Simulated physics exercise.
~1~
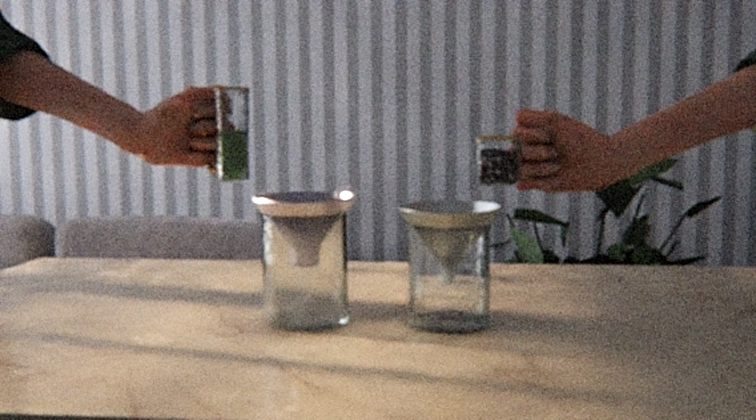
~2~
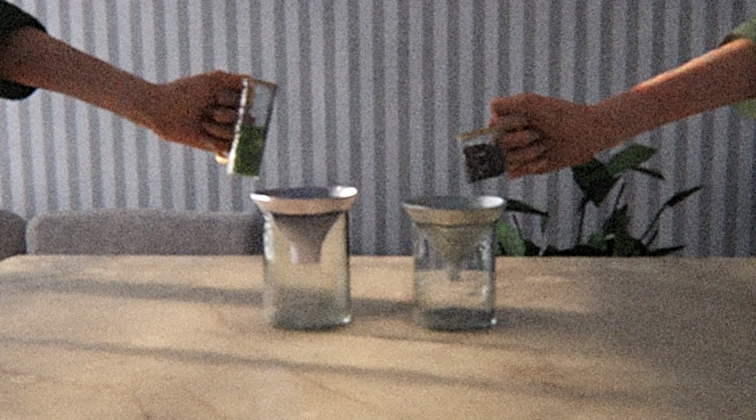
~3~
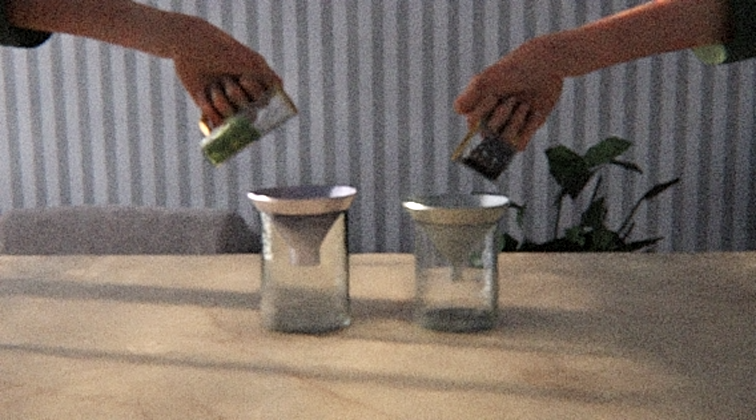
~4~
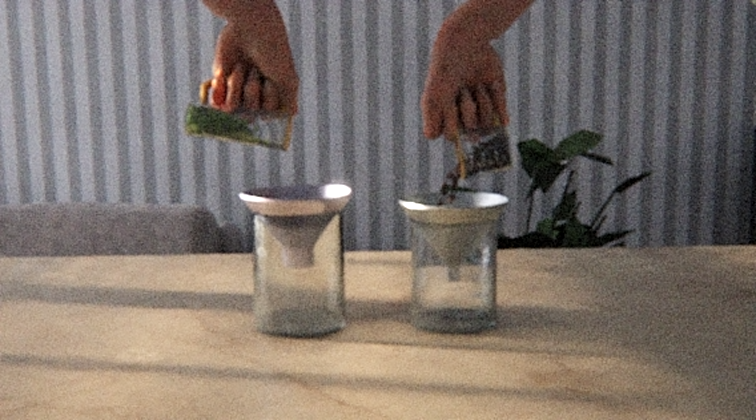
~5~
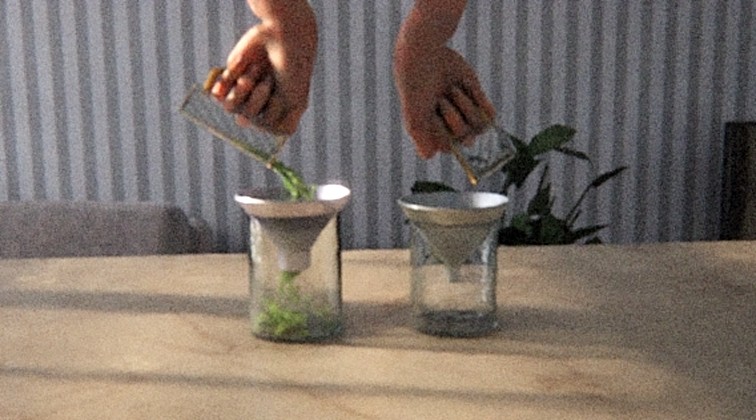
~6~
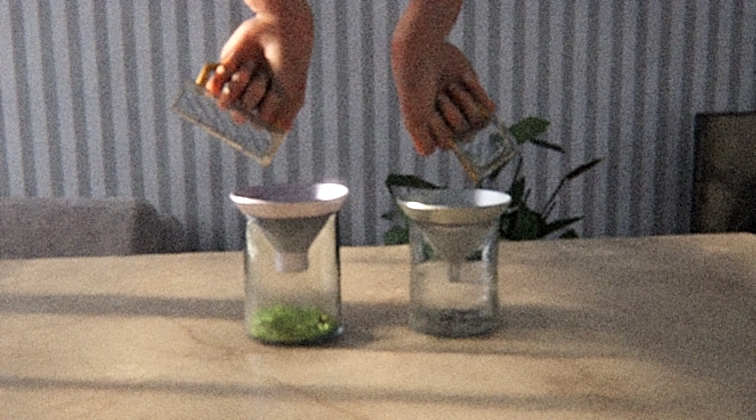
The clip shows two hands tipping clear cups over funnels set in glass jars on a wooden table. Dark pieces pour into the right funnel and mostly stay stuck there, while green pieces pour through the left funnel and settle in its jar, leaving both cups empty.
